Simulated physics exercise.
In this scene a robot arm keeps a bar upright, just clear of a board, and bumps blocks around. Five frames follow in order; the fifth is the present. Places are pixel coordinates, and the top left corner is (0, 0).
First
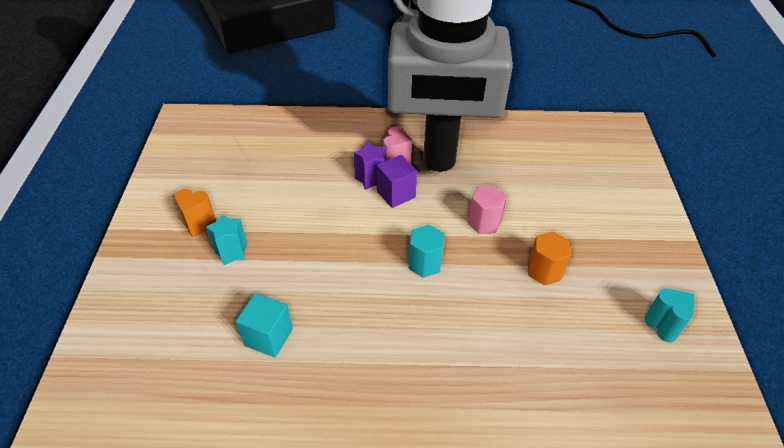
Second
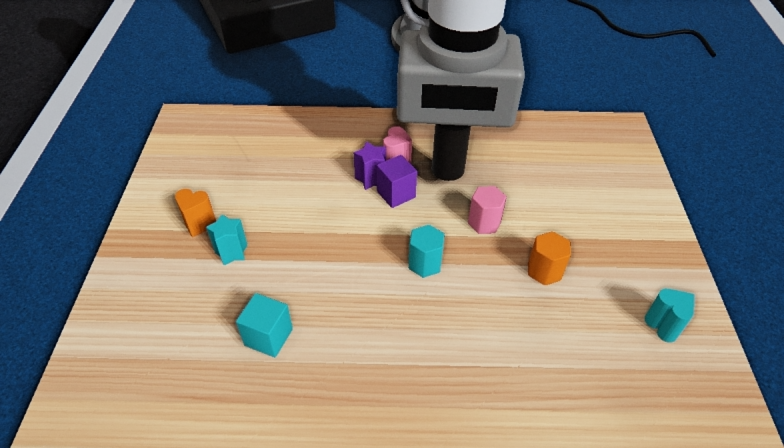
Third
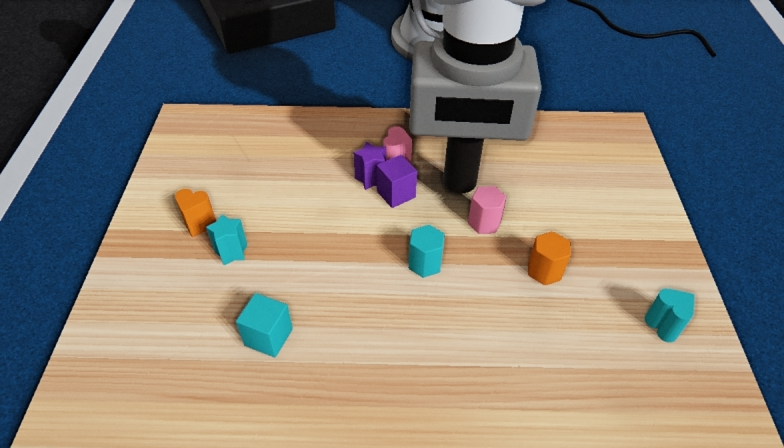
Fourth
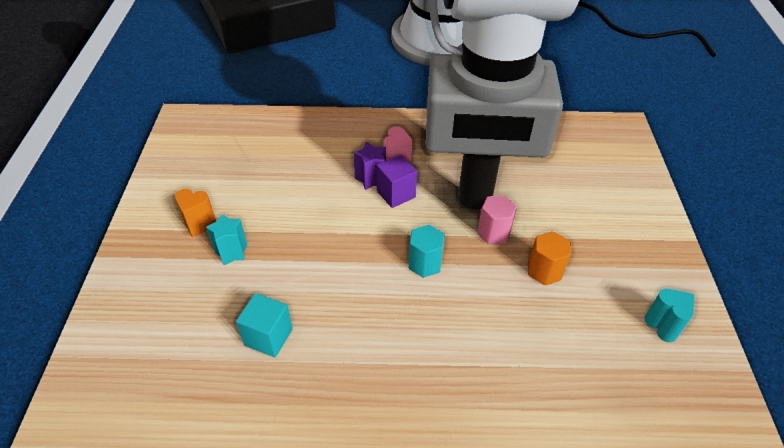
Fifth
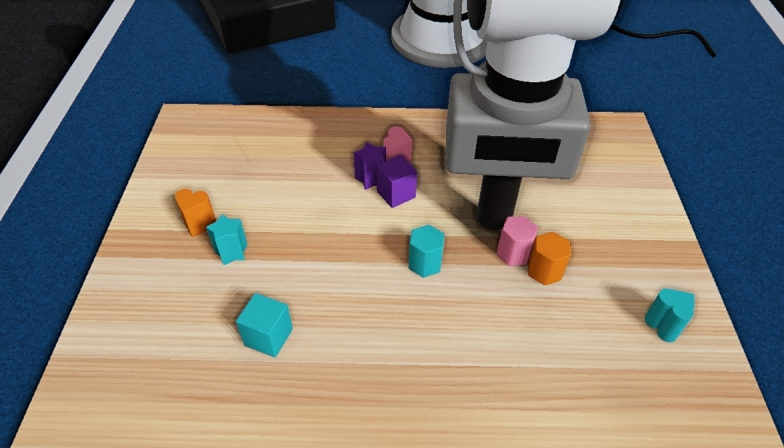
A robot arm with a grey head and black bar moves down and to the right over a pale wooden board on a blue surface, seen from above by a still camera. Turquoise blocks sit left, centre and right, with orange ones at left and right of centre, and purple and pink ones near the top. The bar nudges a separate pink hexagonal block down and rightward, close beside the orange hexagonal block.
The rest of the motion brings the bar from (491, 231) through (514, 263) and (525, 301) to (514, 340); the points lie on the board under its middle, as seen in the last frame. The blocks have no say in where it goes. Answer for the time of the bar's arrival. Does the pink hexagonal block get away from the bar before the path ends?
Yes - that is the case.
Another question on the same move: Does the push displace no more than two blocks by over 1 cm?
The answer is yes.
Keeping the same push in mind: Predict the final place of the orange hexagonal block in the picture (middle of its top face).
It comes to (585, 267).
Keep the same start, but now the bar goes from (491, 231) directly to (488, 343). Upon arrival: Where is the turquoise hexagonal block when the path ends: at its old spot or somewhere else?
It is left in place.
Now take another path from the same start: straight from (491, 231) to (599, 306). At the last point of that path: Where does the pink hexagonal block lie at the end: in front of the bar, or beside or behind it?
The block gets away.
The first path, step by step. One third of the way, bar (518, 250); pink hexagonal block (544, 264); orange hexagonal block (582, 265), turned 70° anticlockwise.
Two thirds of the way, bar (529, 289); pink hexagonal block (566, 300), turned 25° anticlockwise; orange hexagonal block (585, 267), turned 80° anticlockwise.
At the end, bar (518, 328); turquoise hexagonal block unmoved; pink hexagonal block (567, 308), turned 60° anticlockwise; orange hexagonal block (585, 267), turned 80° anticlockwise.
